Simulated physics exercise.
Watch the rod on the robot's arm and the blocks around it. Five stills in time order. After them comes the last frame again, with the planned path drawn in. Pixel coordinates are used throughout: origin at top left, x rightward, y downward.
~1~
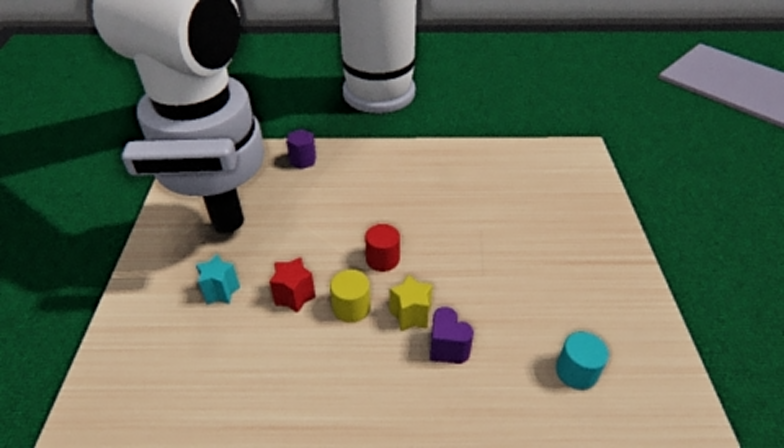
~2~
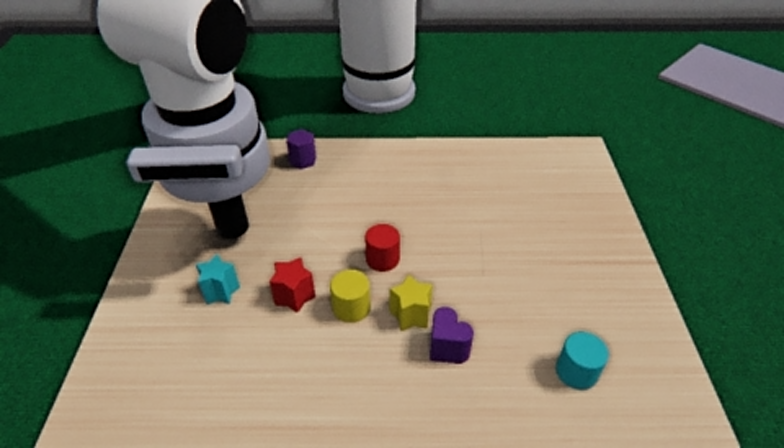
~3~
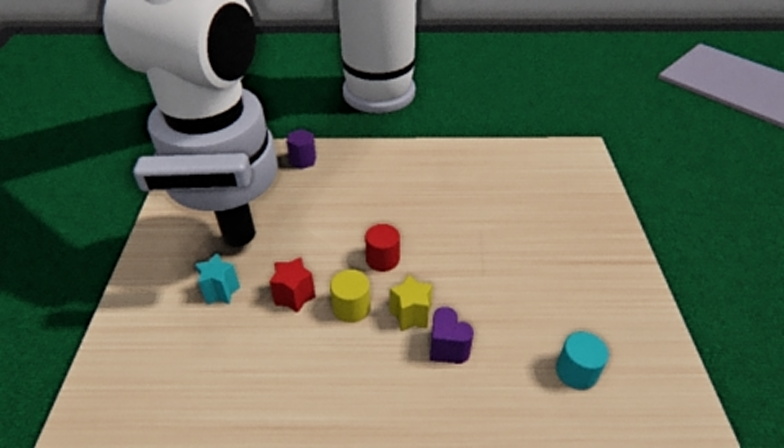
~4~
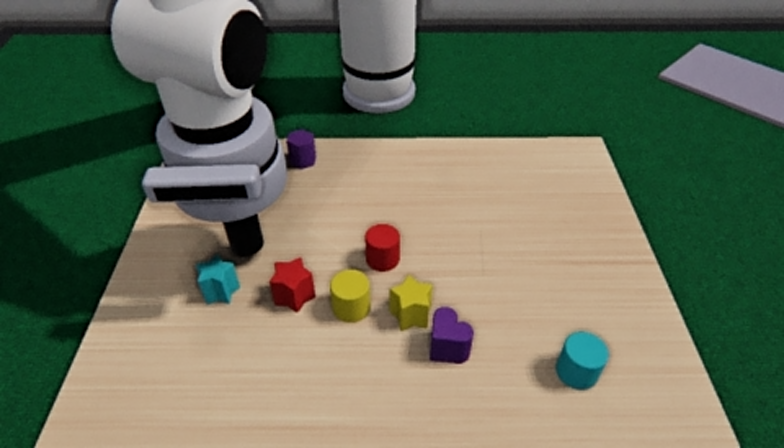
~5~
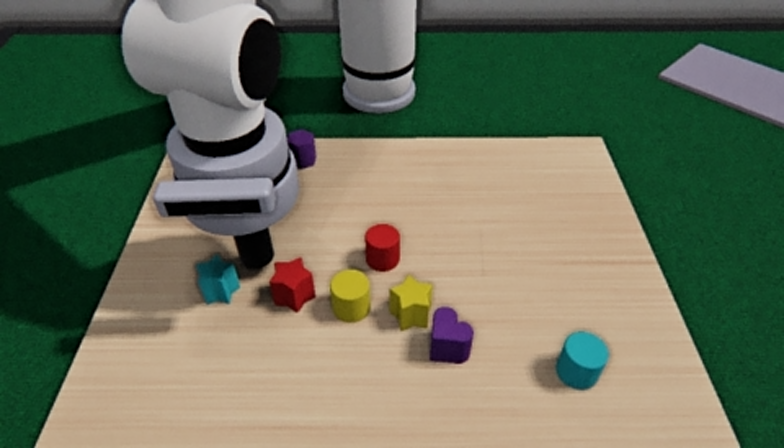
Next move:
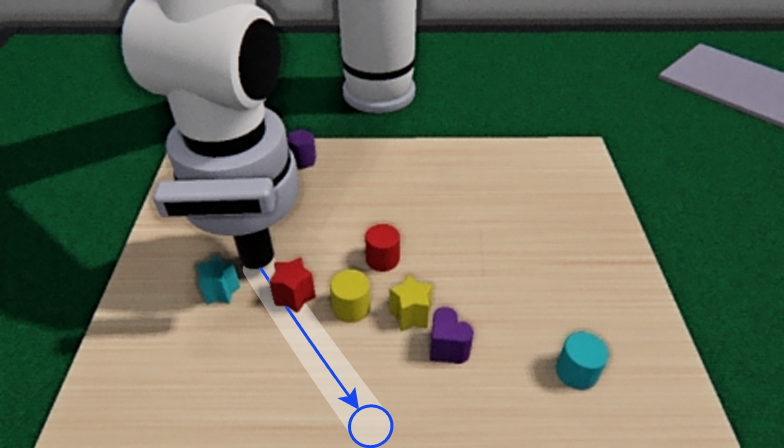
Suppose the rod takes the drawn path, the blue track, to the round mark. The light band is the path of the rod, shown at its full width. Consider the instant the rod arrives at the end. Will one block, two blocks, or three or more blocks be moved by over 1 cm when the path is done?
I'd put the number at two.
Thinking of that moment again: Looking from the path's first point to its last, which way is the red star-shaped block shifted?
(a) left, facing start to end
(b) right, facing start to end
a.
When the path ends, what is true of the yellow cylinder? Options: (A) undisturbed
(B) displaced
B.
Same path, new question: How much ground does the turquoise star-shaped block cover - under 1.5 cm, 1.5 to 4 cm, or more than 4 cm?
Once the path is done, the turquoise star-shaped block lies within 1.5 cm of its present place.
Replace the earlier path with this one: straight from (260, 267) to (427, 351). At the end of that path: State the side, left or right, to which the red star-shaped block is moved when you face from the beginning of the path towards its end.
The answer is right: Facing from the path's start to its end, that's where the red star-shaped block shifts.
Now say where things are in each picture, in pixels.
Tip of the rod at (228, 222), middles of tops, turquoise star-shaped block at (213, 268), red star-shaped block at (290, 272), yellow cylinder at (350, 283), in the first picture.
Rod at (233, 228), nothing pushed, in the second picture.
Rod at (239, 235), nothing pushed, in the third picture.
Rod at (247, 245), nothing pushed, in the fourth picture.
Rod at (257, 257), turquoise star-shaped block at (213, 268), red star-shaped block at (290, 272), yellow cylinder at (350, 283), in the fifth picture.
The line goes straight from (260, 267) to (371, 426).
The first path, step by step. One third of the way, rod at (289, 304); red star-shaped block at (325, 293), turned 60° anticlockwise; yellow cylinder at (360, 283).
Two thirds of the way, rod at (326, 357); red star-shaped block at (346, 310); yellow cylinder at (366, 281).
At the end, rod at (370, 417); turquoise star-shaped block unmoved; red star-shaped block at (346, 310), turned 120° anticlockwise; yellow cylinder at (366, 281).
